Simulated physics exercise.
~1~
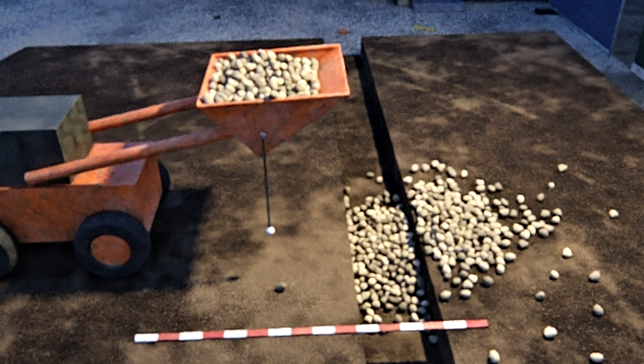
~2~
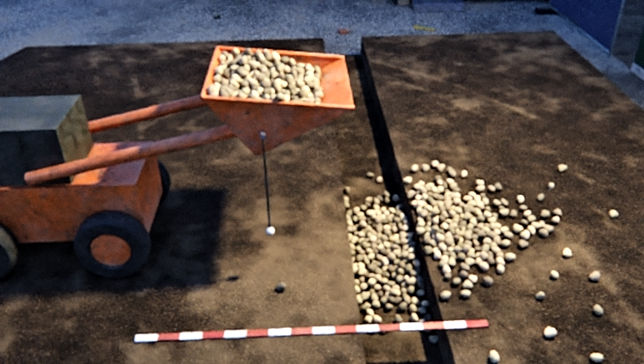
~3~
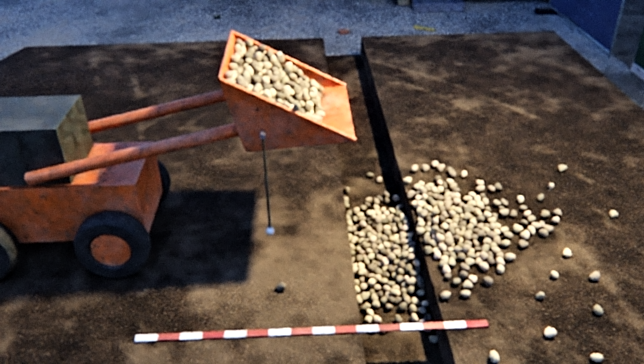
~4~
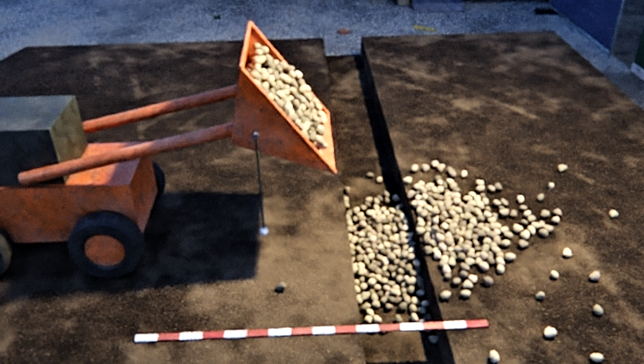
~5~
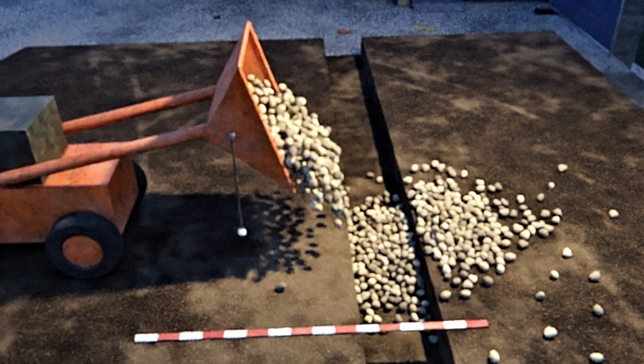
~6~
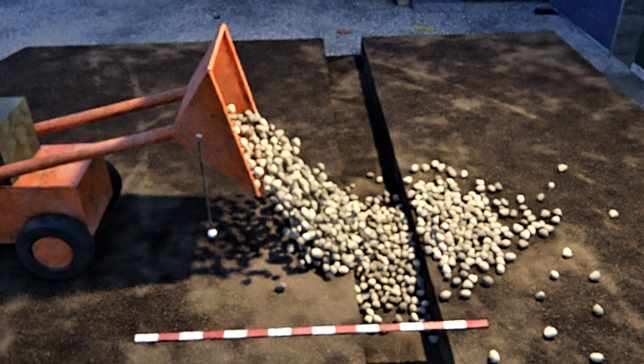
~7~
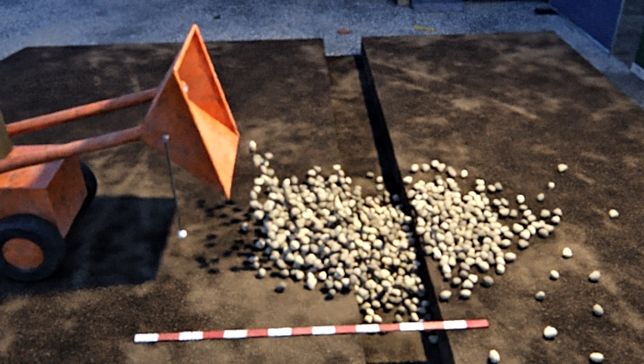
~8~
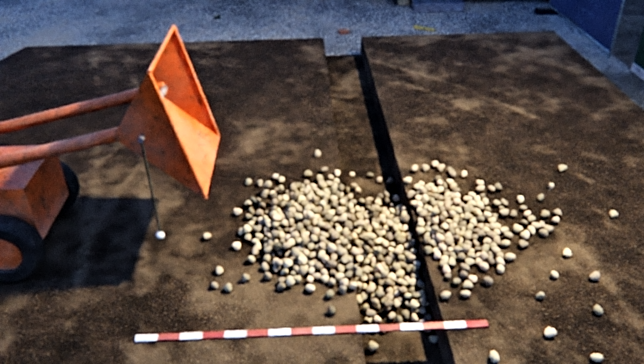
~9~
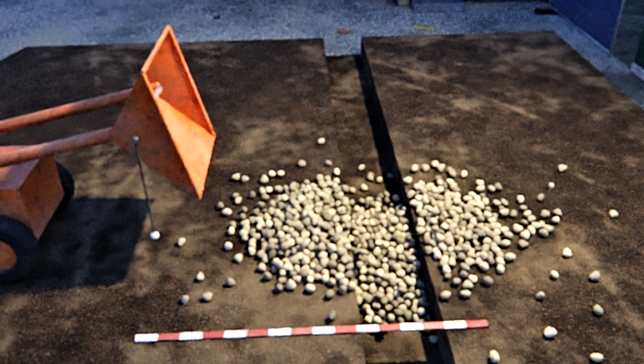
An orange loader on black wheels stands at the left of a dark brown floor, seen from above, its raised skip full of pale round stones. Ahead, a narrow straight-sided trench is partly filled with similar stones, more lie scattered on its right, and a red and white striped staff lies in front. The skip tips forward to the right, and the loader backs away leftward as the stones pour out. They land mostly short of the trench, joining the earlier ones, and some drop into it. Finally the emptied skip hangs steeply tilted and still, with stones spread on both sides.
